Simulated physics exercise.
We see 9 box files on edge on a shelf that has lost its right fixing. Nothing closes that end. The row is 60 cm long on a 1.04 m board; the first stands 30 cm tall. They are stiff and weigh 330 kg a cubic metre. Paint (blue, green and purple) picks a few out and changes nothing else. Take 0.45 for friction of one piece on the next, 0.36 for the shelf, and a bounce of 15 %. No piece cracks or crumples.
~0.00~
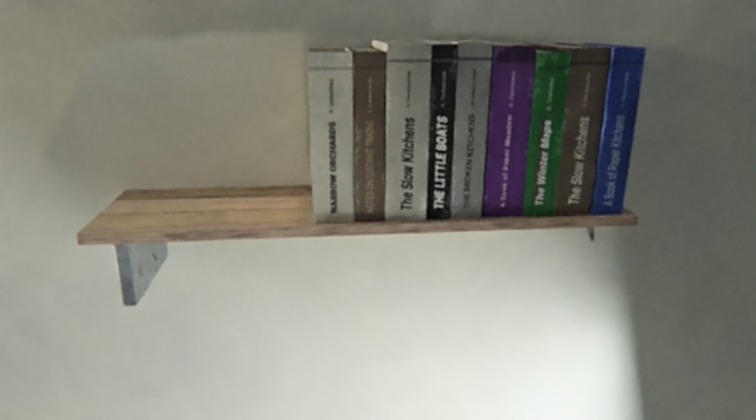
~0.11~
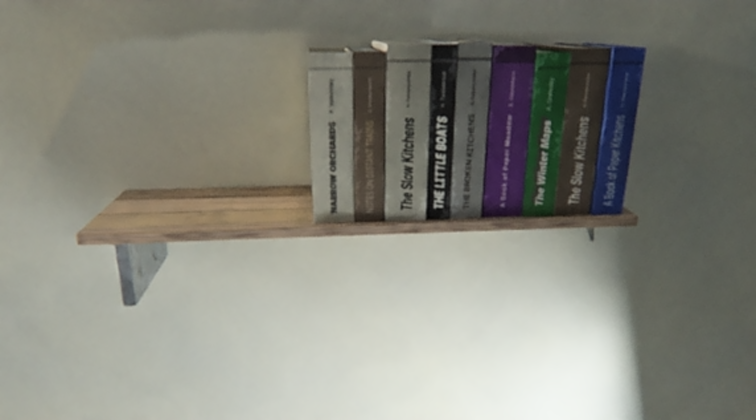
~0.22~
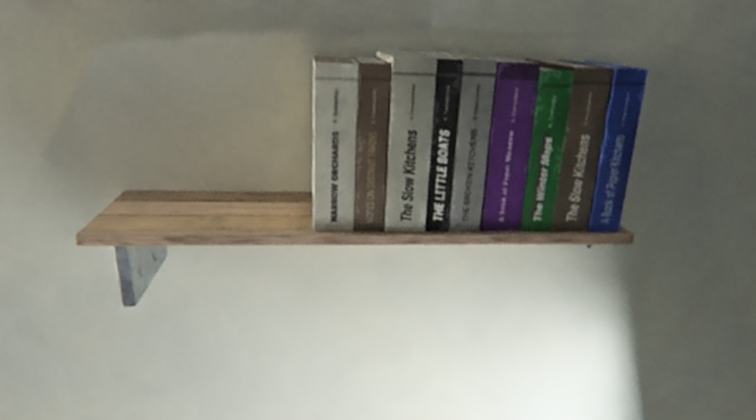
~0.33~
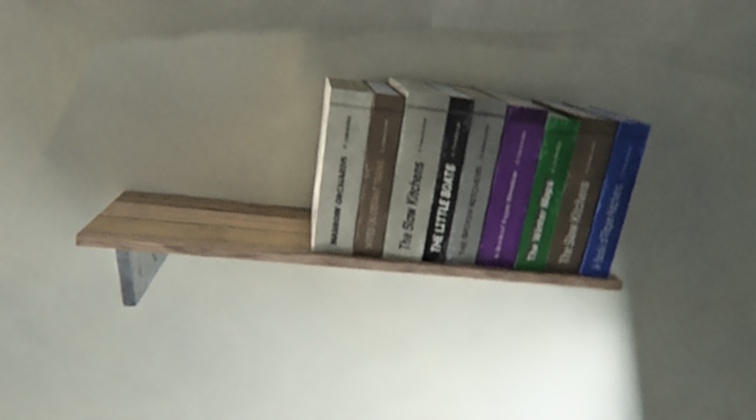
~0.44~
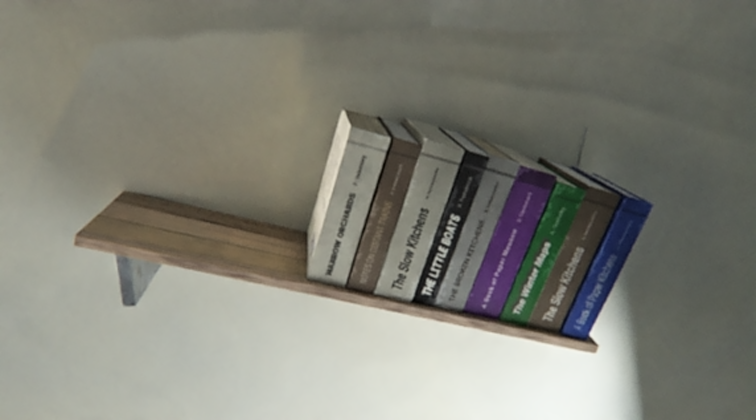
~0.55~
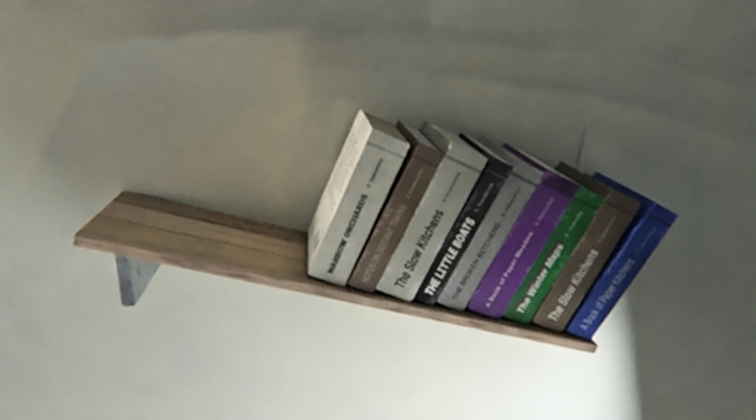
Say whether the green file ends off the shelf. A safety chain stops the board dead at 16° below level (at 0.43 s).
It drops off.
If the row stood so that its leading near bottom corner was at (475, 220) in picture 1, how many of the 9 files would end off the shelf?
Then 2.
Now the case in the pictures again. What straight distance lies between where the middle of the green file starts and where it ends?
Roughly 140 cm away.
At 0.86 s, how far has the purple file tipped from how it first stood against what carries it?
Some 40°.
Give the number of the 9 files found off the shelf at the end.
It comes to 4.
After 0.86 s, 1 of the 9 files off the shelf; green file leaning 45°; blue file on its side.
After 1.28 s, 4 of the 9 files off the shelf; green file upside down; purple file upside down.
By the end (1.9 s), 4 of the 9 files off the shelf; green file on its side; purple file on its side; blue file on its side.
